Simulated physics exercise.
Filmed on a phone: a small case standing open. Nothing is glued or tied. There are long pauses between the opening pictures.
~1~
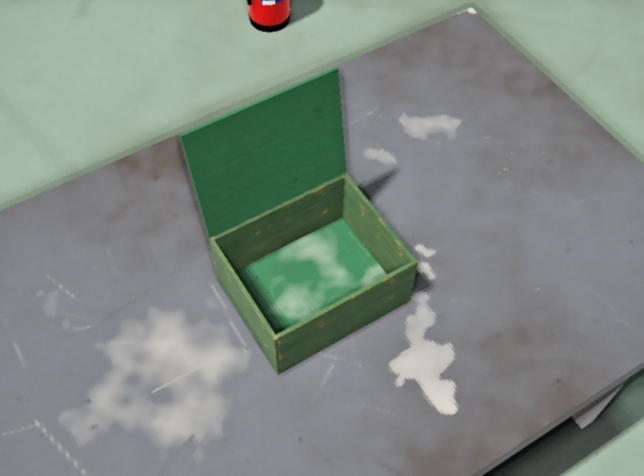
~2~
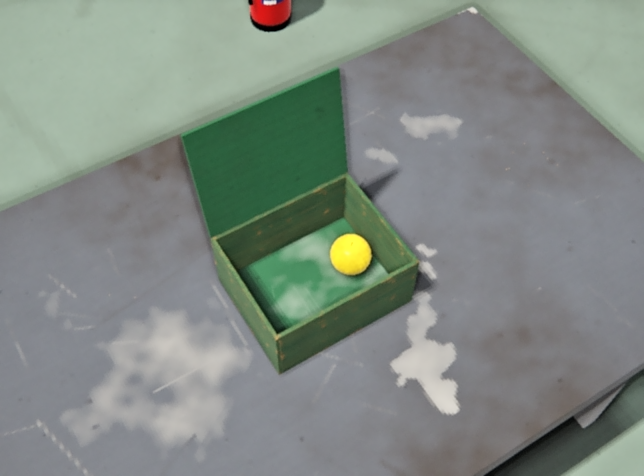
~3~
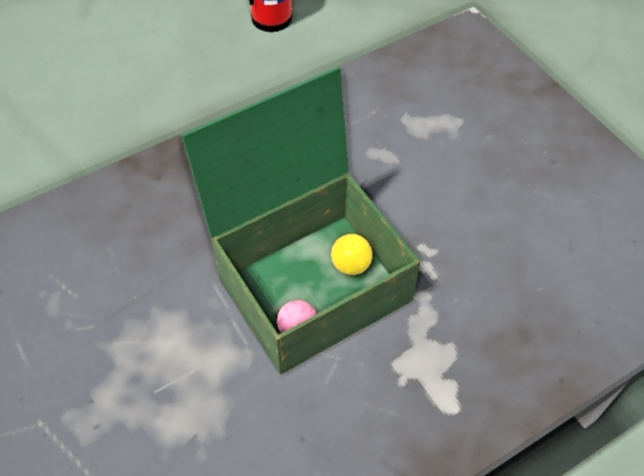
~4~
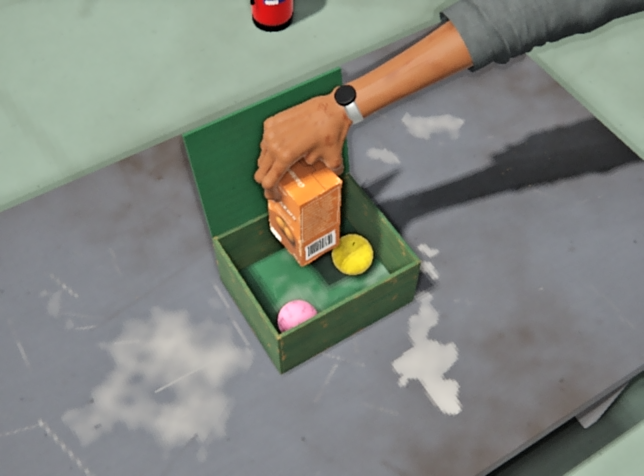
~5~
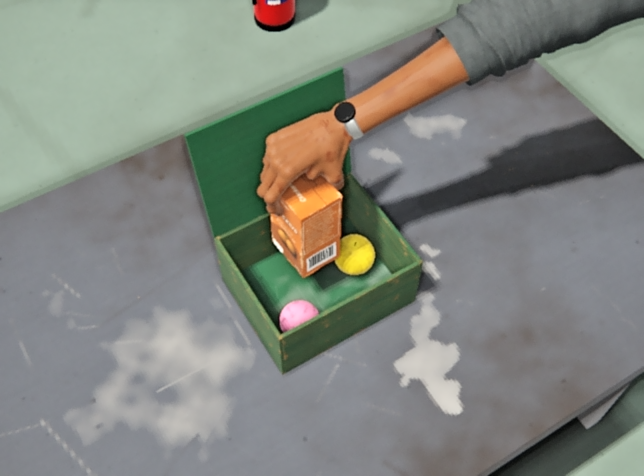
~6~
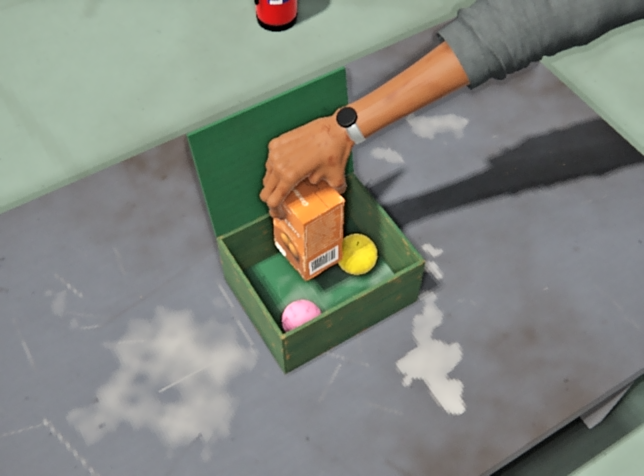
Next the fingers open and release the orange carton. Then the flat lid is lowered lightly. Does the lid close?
Here the lid stays ajar.
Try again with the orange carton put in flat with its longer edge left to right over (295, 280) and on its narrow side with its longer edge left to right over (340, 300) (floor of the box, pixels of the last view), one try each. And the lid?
First try: It shuts flat; second try: It stays ajar.
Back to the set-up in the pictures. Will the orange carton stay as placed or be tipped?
It keeps its pose.
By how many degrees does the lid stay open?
About 55°.
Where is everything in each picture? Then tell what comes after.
The last thing is not in view yet, in the first picture.
The last thing is not in view yet, in the second picture.
The last thing is not in view yet, in the third picture.
Still above its spot; orange carton (304, 207), in the fourth picture.
Still above its spot; orange carton (305, 220), in the fifth picture.
Put in, still held; orange carton (308, 223), in the sixth picture.
Then, 0.30 s on from there, orange carton shifted about its own width near (308, 249).
Then, 1.30 s on from there, lid 77° above the rim; orange carton shifted about its own width near (308, 249).
Then, 2.20 s on from there, lid 57° above the rim; orange carton shifted about its own width near (310, 250).
Then, 4.30 s on from there, lid 55° above the rim; orange carton shifted about its own width near (311, 250).
In the end, lid 55° above the rim; moved from the start, orange carton; the other 2 unmoved. At the end, from the last picture's camera, orange carton near (311, 250).
